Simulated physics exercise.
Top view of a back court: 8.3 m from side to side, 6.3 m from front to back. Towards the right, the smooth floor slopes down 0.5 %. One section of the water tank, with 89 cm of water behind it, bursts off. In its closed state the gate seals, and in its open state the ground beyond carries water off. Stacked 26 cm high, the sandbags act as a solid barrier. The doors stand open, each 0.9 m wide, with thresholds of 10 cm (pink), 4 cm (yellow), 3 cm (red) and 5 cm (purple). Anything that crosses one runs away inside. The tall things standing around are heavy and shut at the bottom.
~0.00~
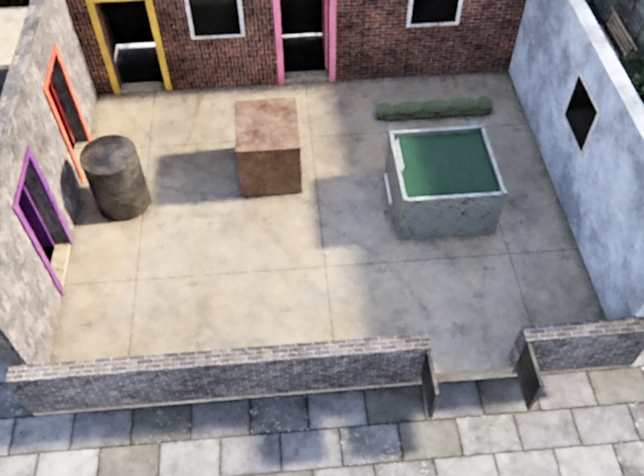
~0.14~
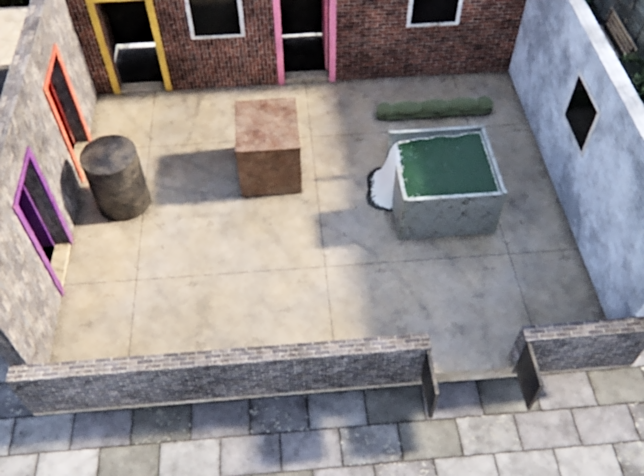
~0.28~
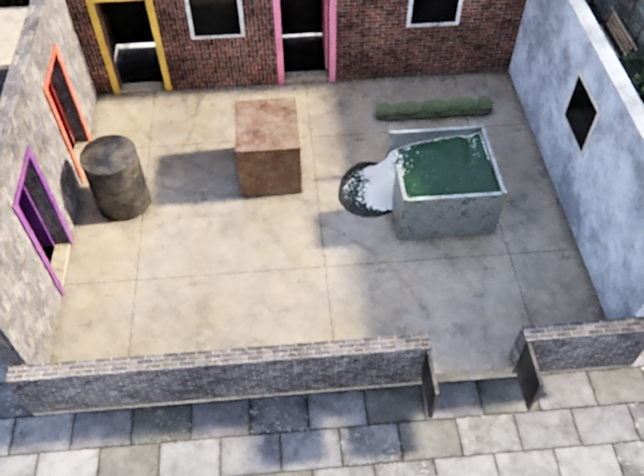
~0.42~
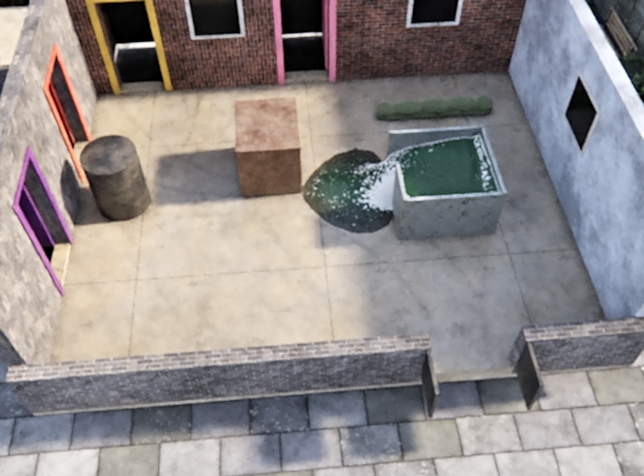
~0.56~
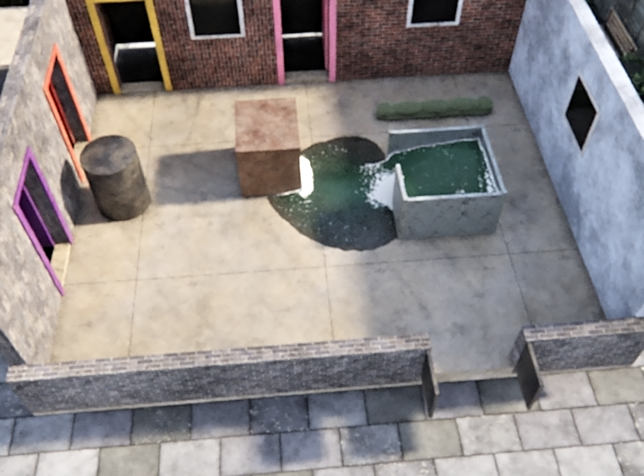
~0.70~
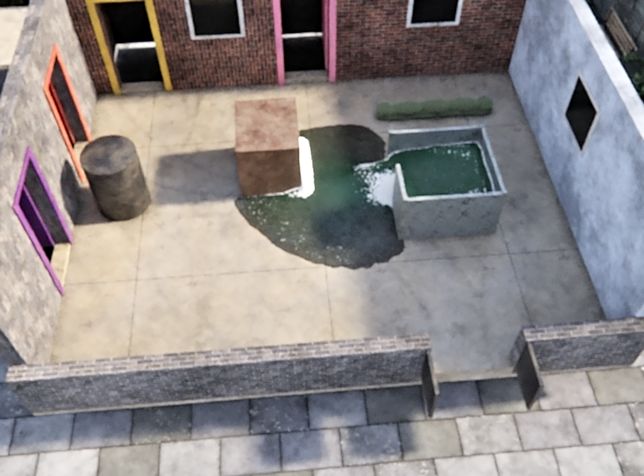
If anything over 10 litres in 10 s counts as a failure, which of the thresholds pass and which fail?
The pink door fails. The yellow door passes. The red door fails. The purple door fails.
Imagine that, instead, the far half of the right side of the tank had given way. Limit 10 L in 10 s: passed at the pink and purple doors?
Measured against that limit, pink comes out short of it and purple comes out short of it.
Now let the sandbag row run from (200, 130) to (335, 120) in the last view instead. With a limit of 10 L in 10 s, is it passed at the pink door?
Note, pink vs limit: Lower.
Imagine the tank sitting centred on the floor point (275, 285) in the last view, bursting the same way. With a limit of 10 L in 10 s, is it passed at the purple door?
Well, purple ends up beyond the mark.
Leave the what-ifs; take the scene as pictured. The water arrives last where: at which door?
That would be the red door.
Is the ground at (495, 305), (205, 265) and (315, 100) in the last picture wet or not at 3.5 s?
Untouched, submerged, submerged.
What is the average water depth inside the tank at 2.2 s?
39 cm.
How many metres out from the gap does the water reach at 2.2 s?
5.8 m.
After 1.4 s water covers 25 % of the floor and is deepest (42 cm) near (307, 183); pink door 8 cm at the sill, 0 L in, yellow door not reached, red door not reached, purple door not reached.
After 2.2 s water covers 35 % of the floor and is deepest (28 cm) near (307, 183); pink door 19 cm at the sill, 64 L in, yellow door not reached, red door not reached, purple door 8 cm at the sill, 4 L in.
After 3.5 s water covers 50 % of the floor and is deepest (20 cm) near (307, 183); pink door 16 cm at the sill, 117 L in, yellow door 2 cm at the sill, 0 L in, red door not reached, purple door 10 cm at the sill, 35 L in.
After 6.0 s water covers 65 % of the floor and is deepest (12 cm) near (511, 78); pink door 9 cm at the sill, 133 L in, yellow door 2 cm at the sill, 0 L in, red door 4 cm at the sill, 1 L in, purple door 7 cm at the sill, 57 L in.
After 10.0 s water covers 90 % of the floor and is deepest (7 cm) near (236, 187); pink door 4 cm at the sill, 133 L in, yellow door 5 cm at the sill, 1 L in, red door 4 cm at the sill, 22 L in, purple door 4 cm at the sill, 61 L in.
